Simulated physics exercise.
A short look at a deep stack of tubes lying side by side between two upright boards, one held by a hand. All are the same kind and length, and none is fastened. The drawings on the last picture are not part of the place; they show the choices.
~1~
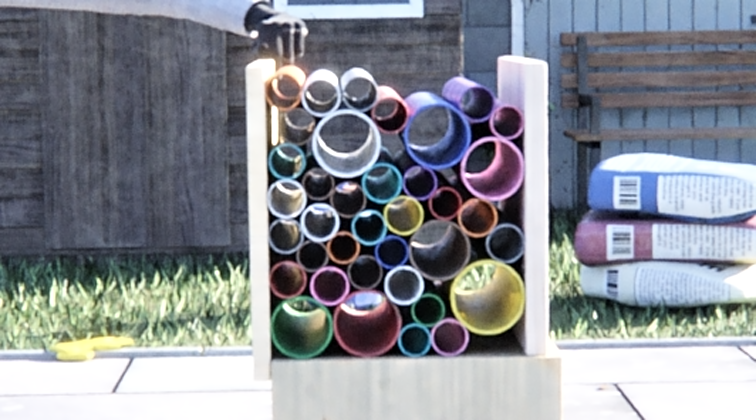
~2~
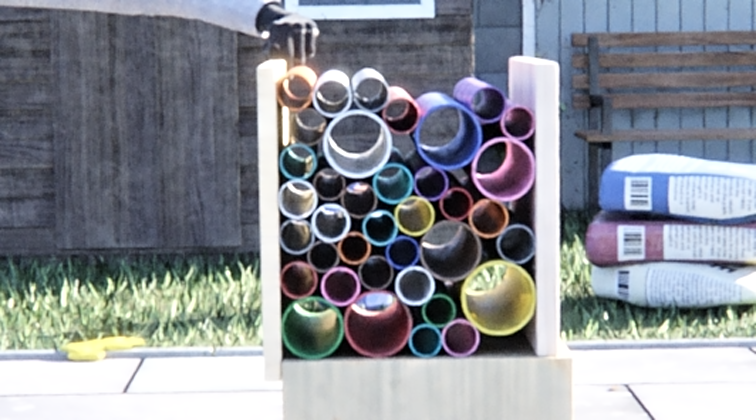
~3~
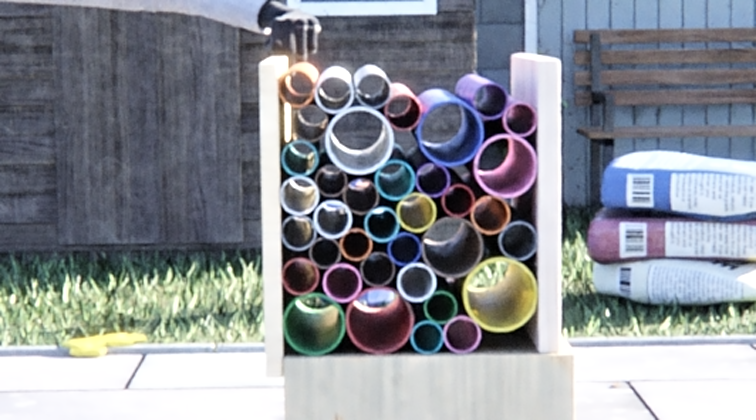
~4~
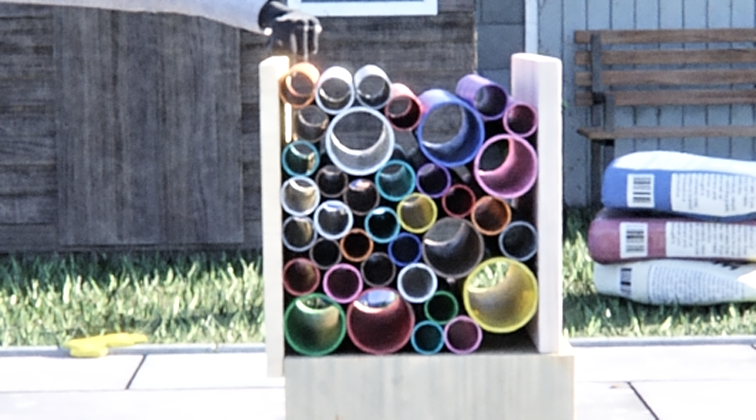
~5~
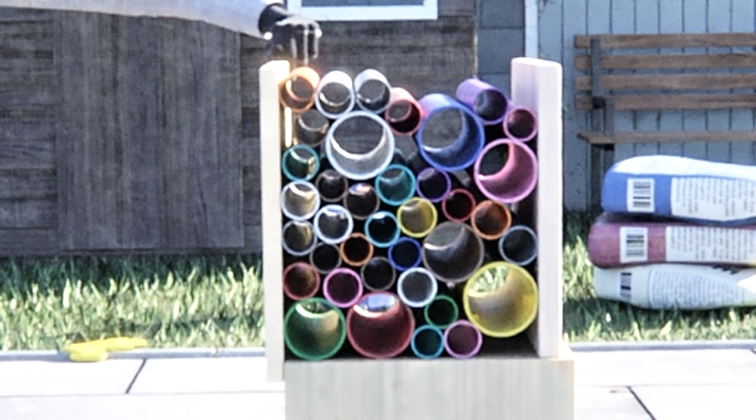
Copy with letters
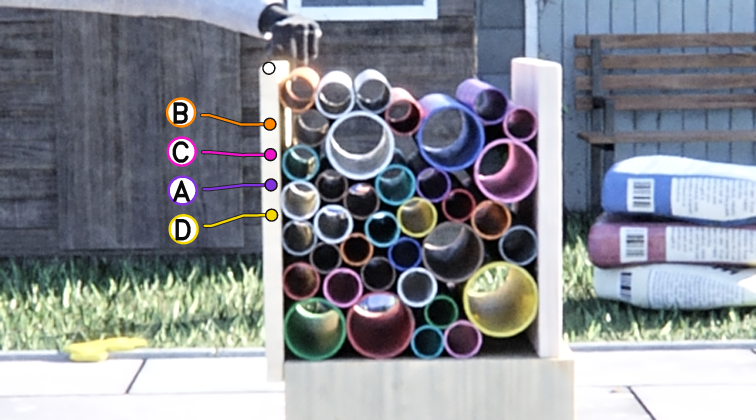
At the start, colourful tubes of mixed widths lie stacked between two upright boards, with a dark hand reaching in from the left, its fingers pointing down near the left board's top. The whole view shifts slightly rightward, then barely changes, while the tubes stay in place and the hand remains there.
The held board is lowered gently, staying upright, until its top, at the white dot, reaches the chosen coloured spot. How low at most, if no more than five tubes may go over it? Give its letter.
Stop at D.
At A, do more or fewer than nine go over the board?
It loses fewer than nine.
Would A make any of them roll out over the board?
Yes.
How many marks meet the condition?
Four of them.
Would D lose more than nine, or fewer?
It loses fewer than nine.
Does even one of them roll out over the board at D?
Yes.
On the copy, A at (271, 185); B at (270, 124); C at (271, 155); D at (272, 215); the white dot at (269, 68).
On D. First, top of the board (279, 134).
Then, top of the board (281, 208).
Finally, top of the board (281, 214), three out over the board.
By contrast, A one out over the board; B none out over the board; C one out over the board.
